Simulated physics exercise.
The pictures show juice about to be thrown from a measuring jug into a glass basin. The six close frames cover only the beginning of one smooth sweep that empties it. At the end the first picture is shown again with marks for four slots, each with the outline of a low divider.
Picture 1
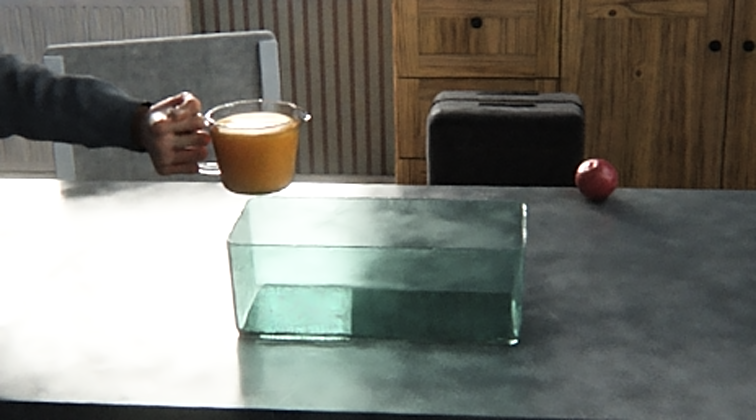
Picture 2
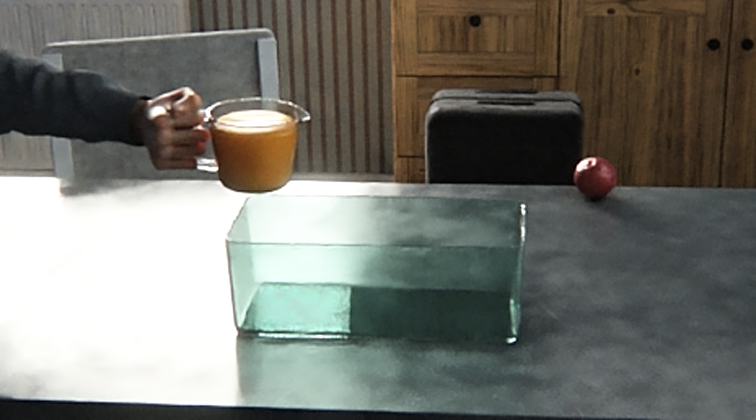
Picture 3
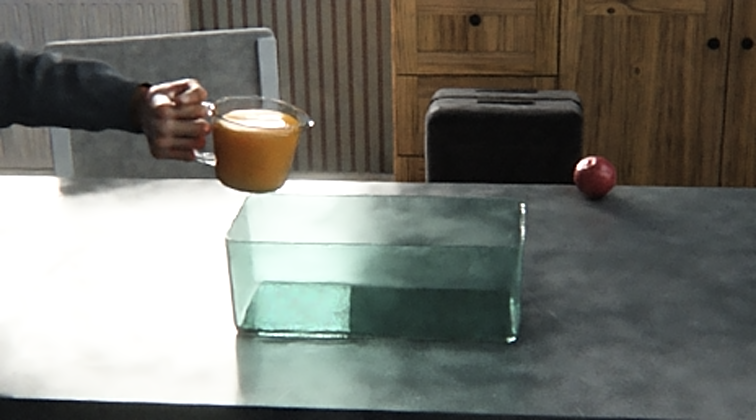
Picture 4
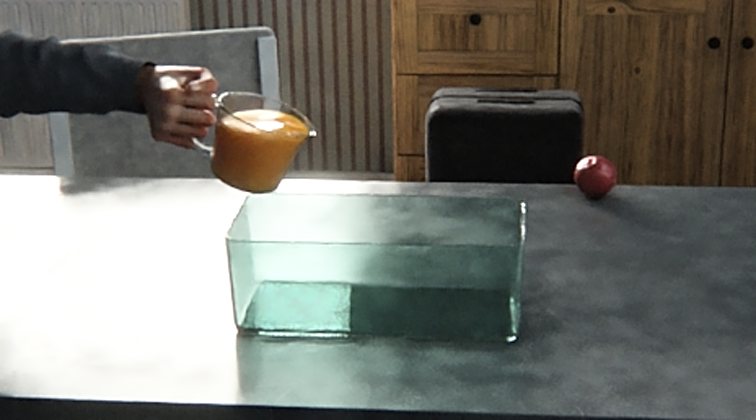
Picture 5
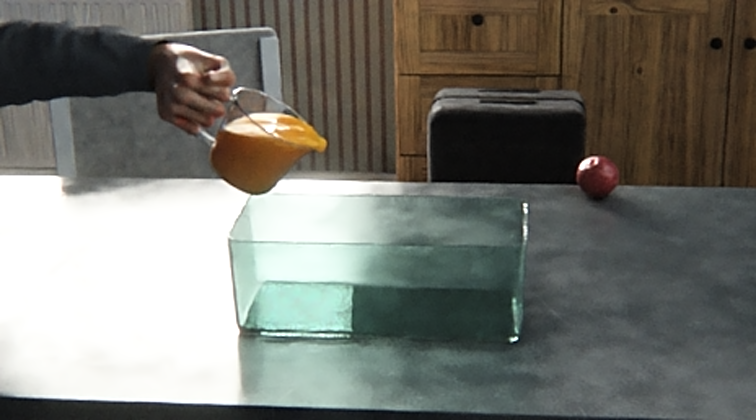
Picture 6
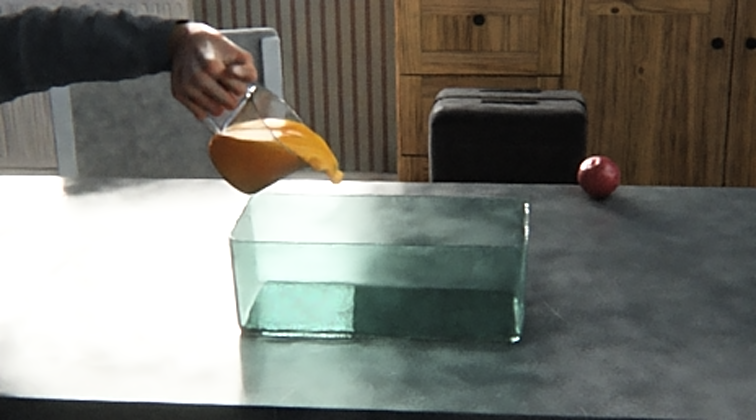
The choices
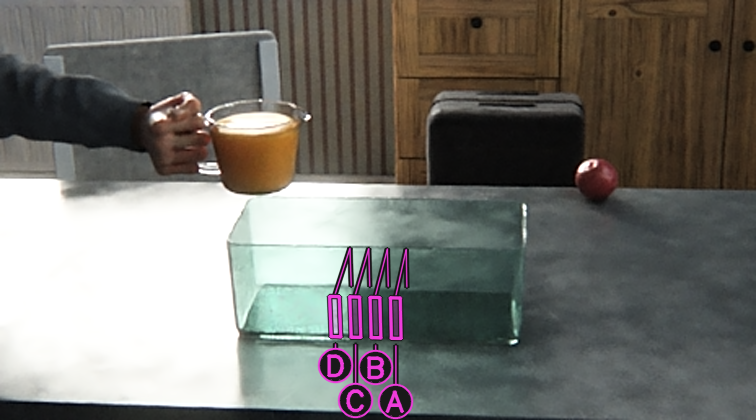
The clip shows a hand holding a glass jug of orange juice above a clear, green-tinted glass basin on a table, then tilting it steeply to the right until juice flows over the lip.
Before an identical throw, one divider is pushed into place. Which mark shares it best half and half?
Use place D.
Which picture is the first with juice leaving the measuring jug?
In picture 5.
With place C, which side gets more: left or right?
The left side.
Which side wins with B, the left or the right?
More ends on the left.
In magenta, A at (395, 345); B at (375, 345); C at (355, 344); D at (335, 343).
With A, about 92 % ends left of the wall and 6 % right of it.
With B, about 92 % ends left of the wall and 5 % right of it; 3 % is lost outside.
With C, about 77 % ends left of the wall and 21 % right of it.
With D, about 52 % ends left of the wall and 47 % right of it.
